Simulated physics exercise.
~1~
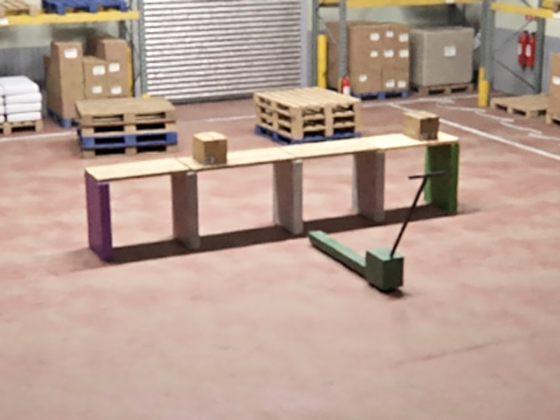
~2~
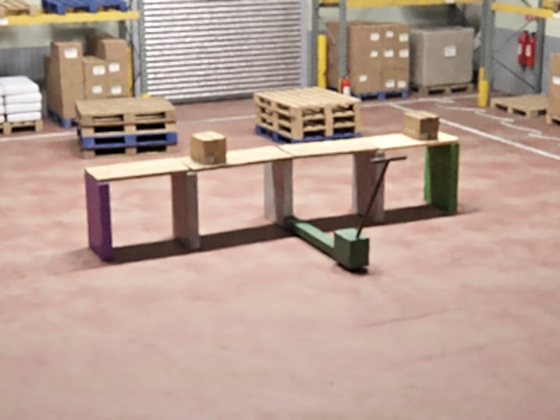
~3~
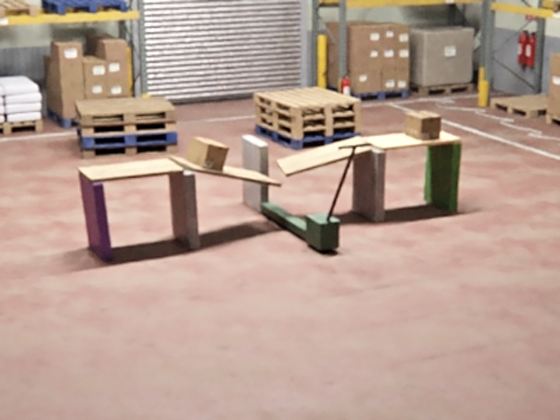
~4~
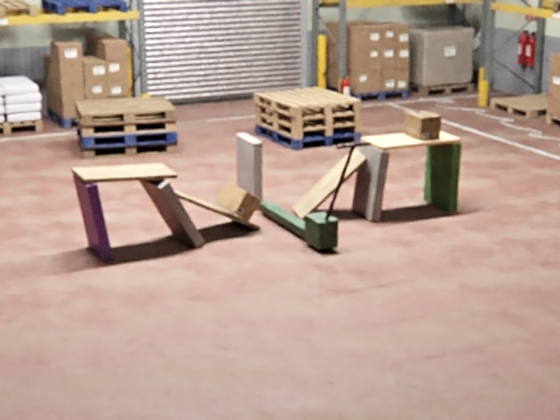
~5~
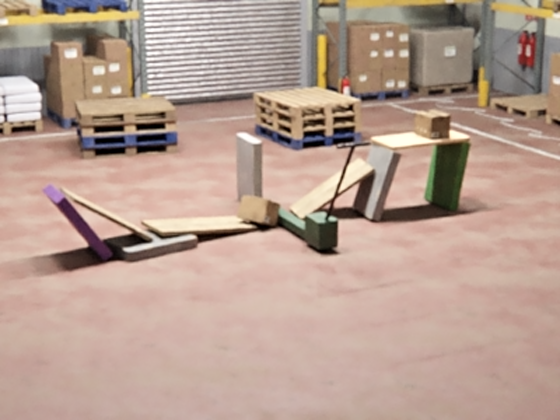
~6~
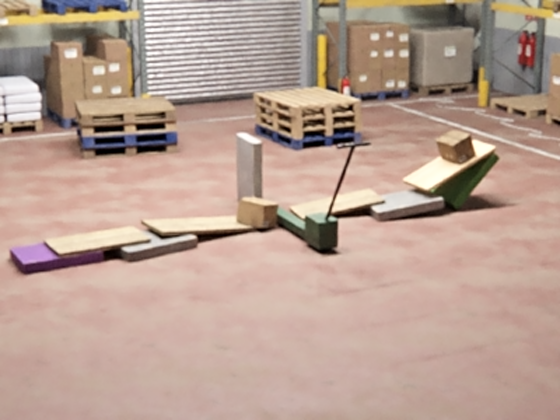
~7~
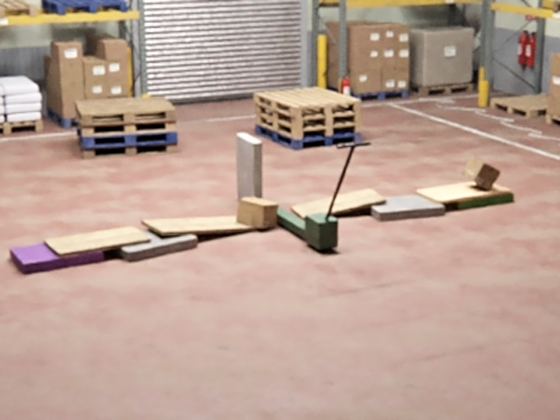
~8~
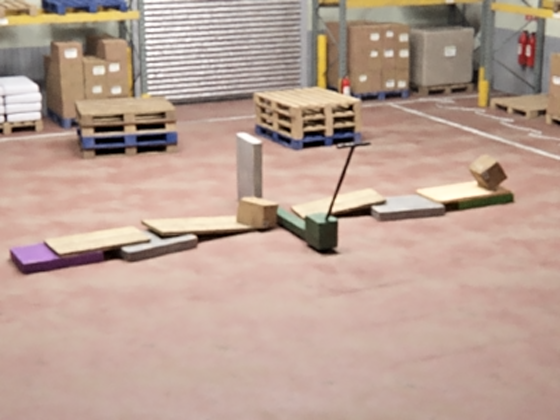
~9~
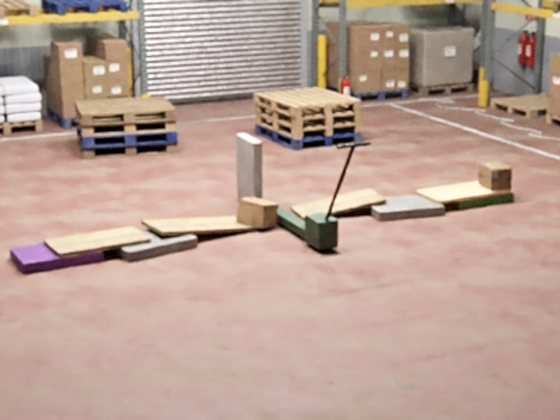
Row of boards on upright panels collapsing as a green jack slides in beneath, leaving one grey panel standing among fallen cartons.
